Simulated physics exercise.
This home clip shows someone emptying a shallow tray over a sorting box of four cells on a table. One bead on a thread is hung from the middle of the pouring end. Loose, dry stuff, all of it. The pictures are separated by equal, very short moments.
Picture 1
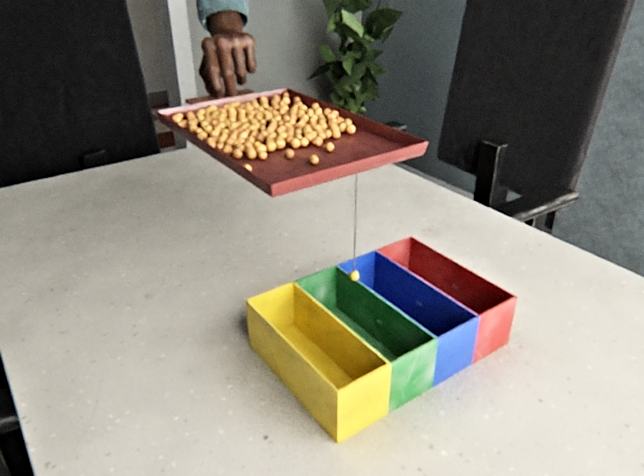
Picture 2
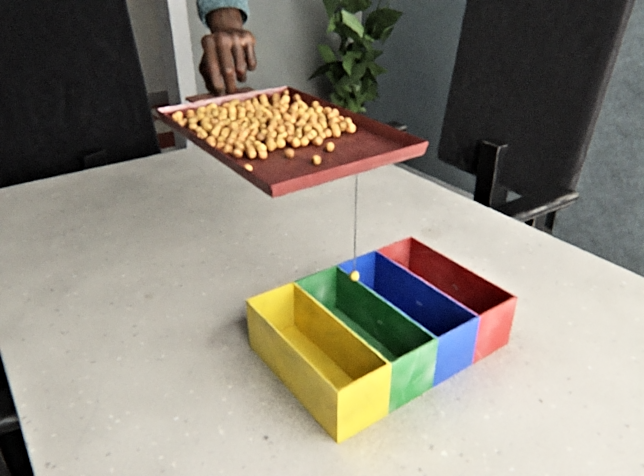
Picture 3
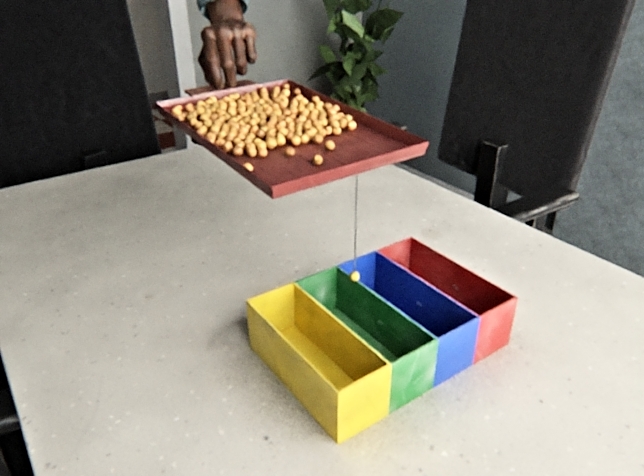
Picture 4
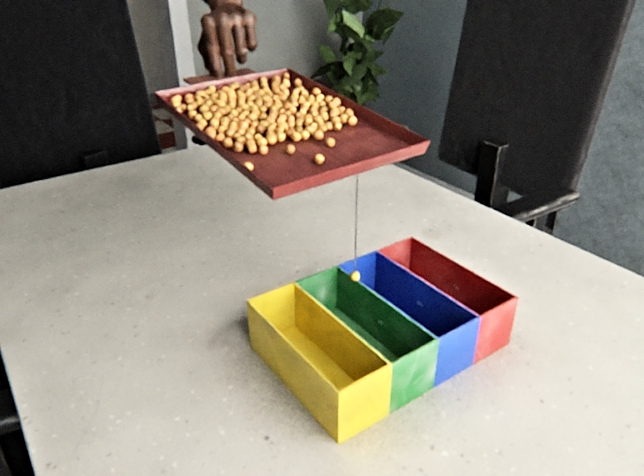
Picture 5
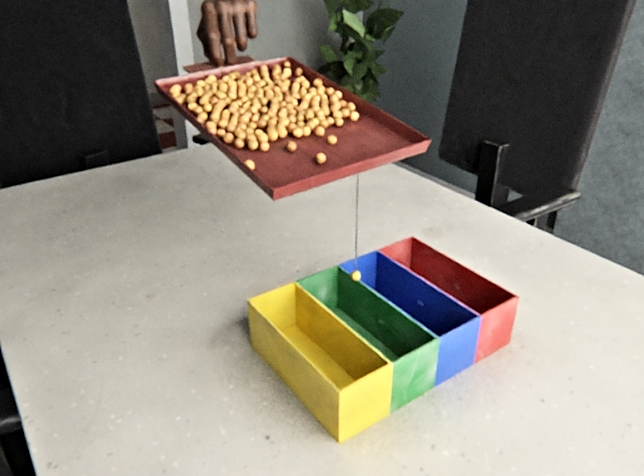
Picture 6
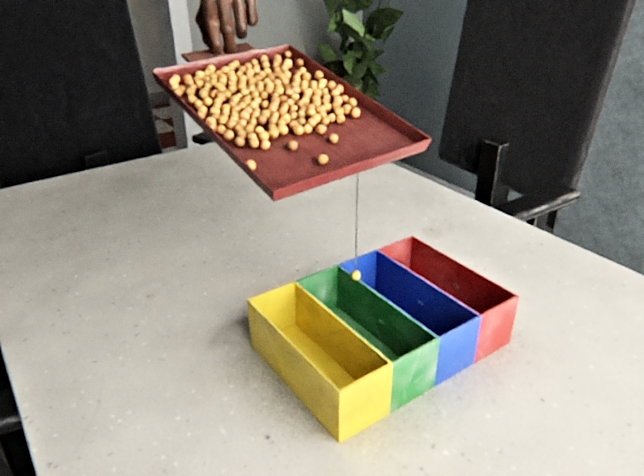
In this clip, a hand raises the far end of a shallow red tray of small round yellowish pieces, gradually steepening its slope above a box with yellow, green, blue and red cells, while the pieces stay on the tray.
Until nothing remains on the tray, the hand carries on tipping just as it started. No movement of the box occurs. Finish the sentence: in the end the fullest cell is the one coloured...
In the end the fullest cell is the one coloured yellow.
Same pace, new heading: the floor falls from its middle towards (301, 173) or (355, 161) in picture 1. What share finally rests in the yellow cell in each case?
60 per cent, then 0 per cent.
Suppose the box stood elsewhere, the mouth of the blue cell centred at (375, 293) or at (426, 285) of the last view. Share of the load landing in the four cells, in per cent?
It would be roughly 90 per cent for the first and roughly 60 per cent for the second.
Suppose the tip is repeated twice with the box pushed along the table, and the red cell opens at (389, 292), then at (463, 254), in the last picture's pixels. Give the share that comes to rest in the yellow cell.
Respectively 0 % and 20 %.
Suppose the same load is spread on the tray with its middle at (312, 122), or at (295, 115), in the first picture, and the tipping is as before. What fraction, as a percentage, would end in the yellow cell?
Roughly 40 and 40 percent, in that order.
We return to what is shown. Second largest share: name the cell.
Second is the cell in green.
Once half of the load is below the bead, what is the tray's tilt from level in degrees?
The tilt is near 85° by then.
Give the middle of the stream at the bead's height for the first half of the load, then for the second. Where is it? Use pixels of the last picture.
Roughly (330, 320) first, then roughly (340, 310).
Just after the last frame, tray tipped steeply; the larger part on the tray; about a tenth in the yellow cell; just a few in the green cell; just a few in the blue cell; about a tenth falling or outside the box.
A moment on, tray tipped right over; about a tenth on the tray; roughly a third in the yellow cell; roughly a quarter in the green cell; about a tenth in the blue cell; just a few in the red cell; roughly a quarter falling or outside the box.
Further on, tray tipped past a quarter turn; roughly half in the yellow cell; roughly a quarter in the green cell; about a tenth in the blue cell; just a few in the red cell; about a tenth falling or outside the box.
When it is over, tray tipped past a quarter turn; roughly half in the yellow cell; roughly a quarter in the green cell; about a tenth in the blue cell; just a few in the red cell; about a tenth outside the box.
